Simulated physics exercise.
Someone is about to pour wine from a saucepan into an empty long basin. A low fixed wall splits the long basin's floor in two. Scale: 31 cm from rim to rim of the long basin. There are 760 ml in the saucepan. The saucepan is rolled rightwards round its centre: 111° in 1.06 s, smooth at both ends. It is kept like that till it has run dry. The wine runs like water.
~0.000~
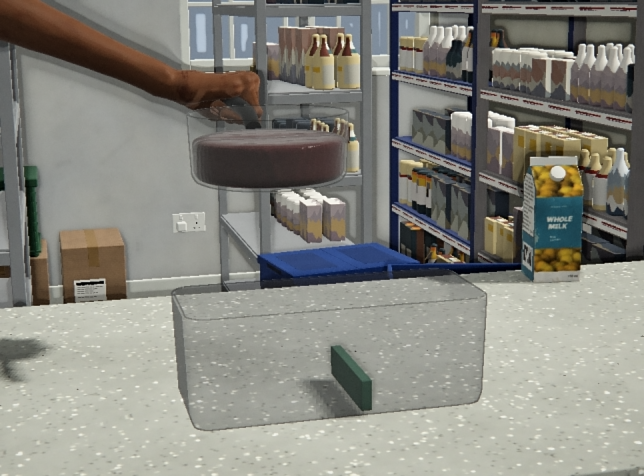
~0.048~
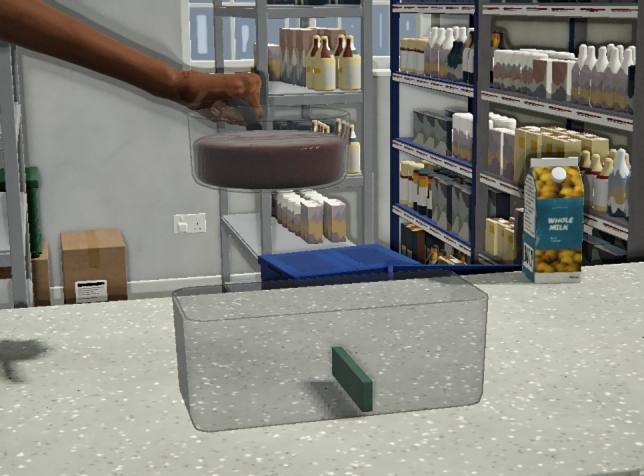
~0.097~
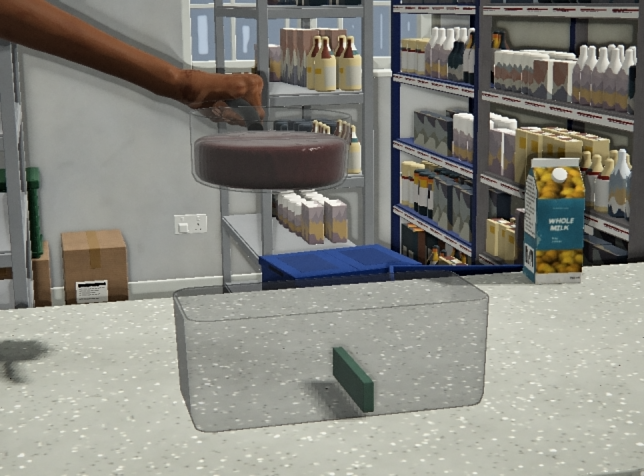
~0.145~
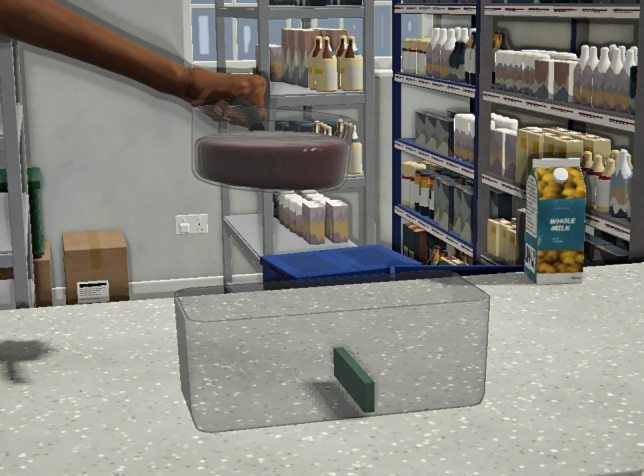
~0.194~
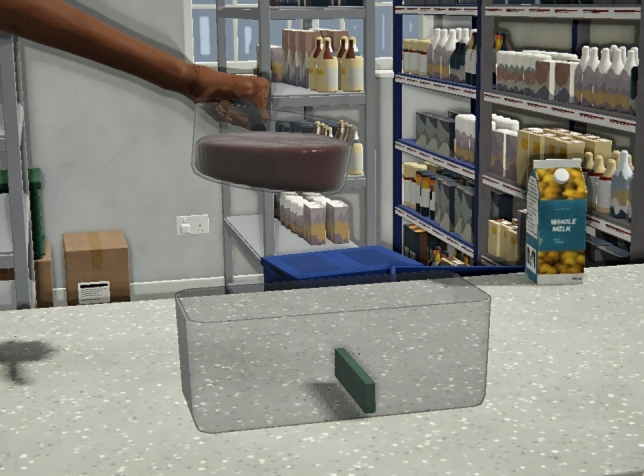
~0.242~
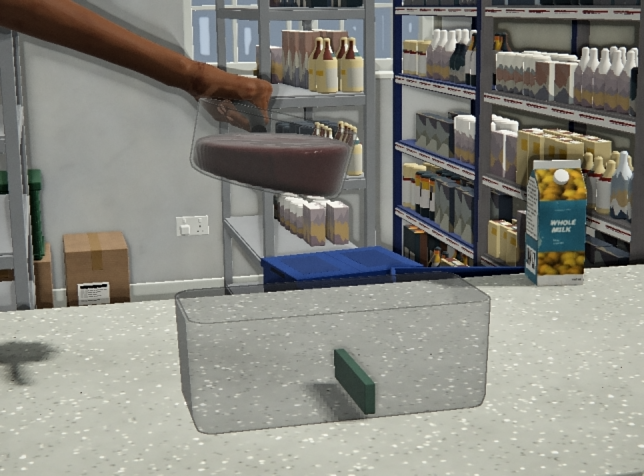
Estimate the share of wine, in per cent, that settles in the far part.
Roughly 66 per cent is past the wall.
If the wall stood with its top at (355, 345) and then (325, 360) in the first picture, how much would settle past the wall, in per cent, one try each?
In turn about 75 and 90 per cent.
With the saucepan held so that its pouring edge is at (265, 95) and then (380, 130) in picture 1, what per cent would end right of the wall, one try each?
In turn about 25 and 70 per cent.
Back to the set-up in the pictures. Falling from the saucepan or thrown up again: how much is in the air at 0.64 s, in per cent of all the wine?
About 42 per cent.
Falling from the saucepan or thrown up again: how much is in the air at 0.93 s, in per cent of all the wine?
Near 10 in a hundred.
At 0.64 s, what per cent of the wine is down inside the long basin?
Some 12 per cent.
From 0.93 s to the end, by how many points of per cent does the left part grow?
Near 20 in a hundred.
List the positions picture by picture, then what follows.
In the first picture, tilt 0°; pouring edge (345, 112); surface from (192, 141) to (341, 134); the long basin's rim runs from (178, 306) to (468, 284); the wall's top is at (350, 364).
In the second picture, tilt 1°; pouring edge (346, 114); surface from (193, 142) to (341, 136).
In the third picture, tilt 2°; pouring edge (348, 116); surface from (195, 141) to (343, 138).
In the fourth picture, tilt 5°; pouring edge (350, 120); surface from (195, 142) to (343, 139).
In the fifth picture, tilt 9°; pouring edge (352, 126); surface from (196, 142) to (346, 140).
In the sixth picture, tilt 14°; pouring edge (353, 134); surface from (195, 142) to (347, 142).
Then, 0.64 s in, the tilt is 73° and 46 per cent is still to pour, 0 is left of the wall and 13 right of it.
Then, 0.93 s in, the tilt is 107° and 6 per cent is still to pour, 14 is left of the wall and 69 right of it.
Then, 1.23 s in, the tilt is 111° and 0 per cent is still to pour, 28 is left of the wall and 71 right of it.
Then, 1.56 s in, the tilt is 111° and 0 per cent is still to pour, 33 is left of the wall and 66 right of it.
Finally, 33 per cent lies left of the wall, 66 right of it and 1 outside.
